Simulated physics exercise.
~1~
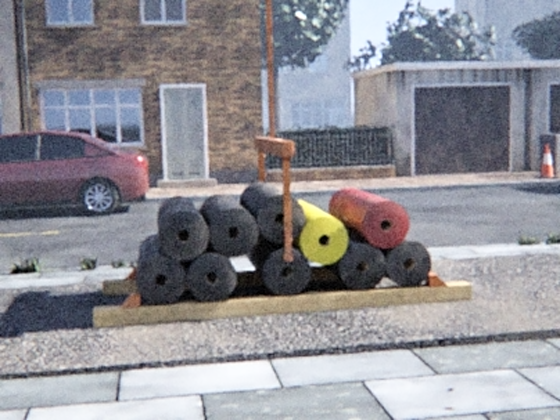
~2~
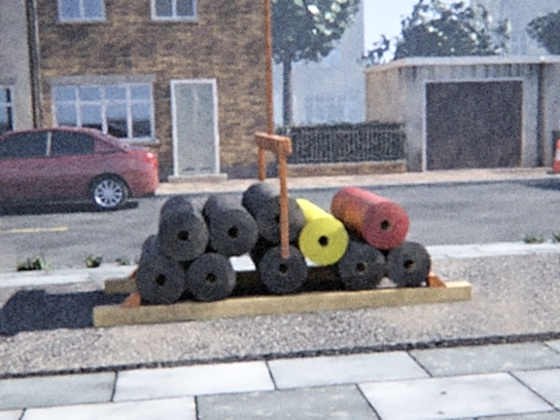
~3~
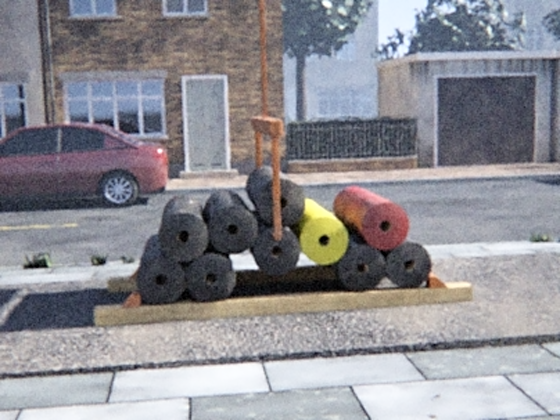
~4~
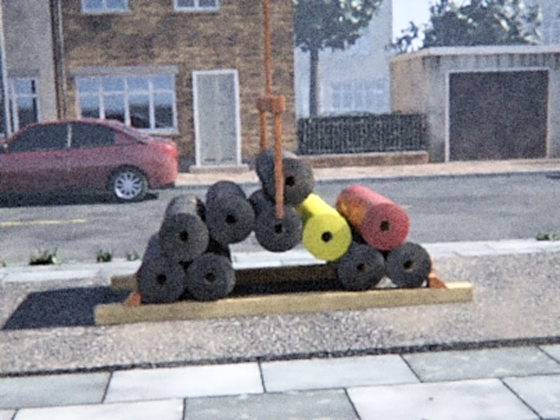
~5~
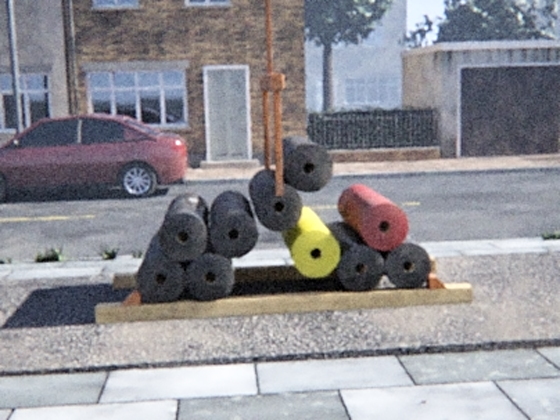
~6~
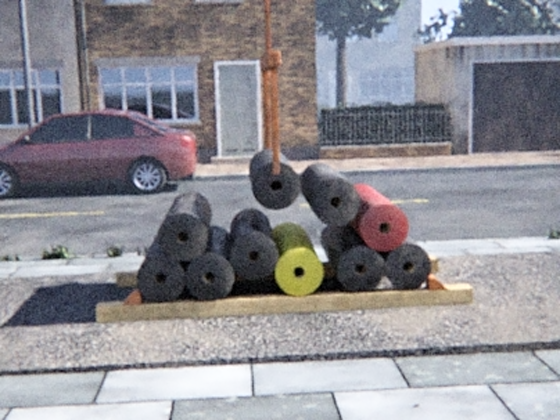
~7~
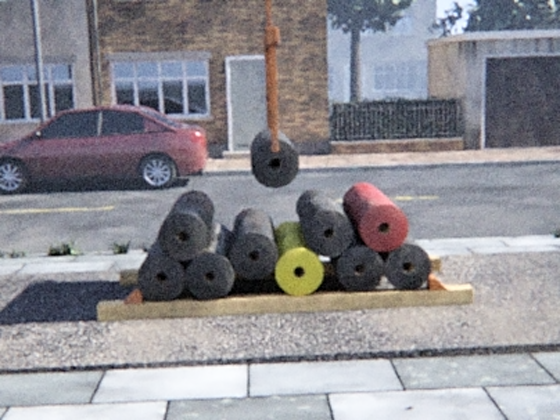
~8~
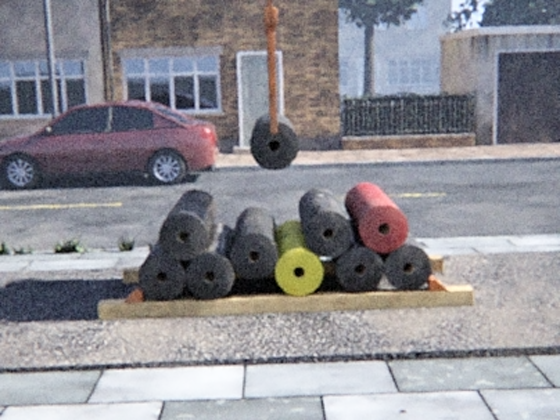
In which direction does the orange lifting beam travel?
The beam moves upward, drawing the hooked dark roll up out of the stack.
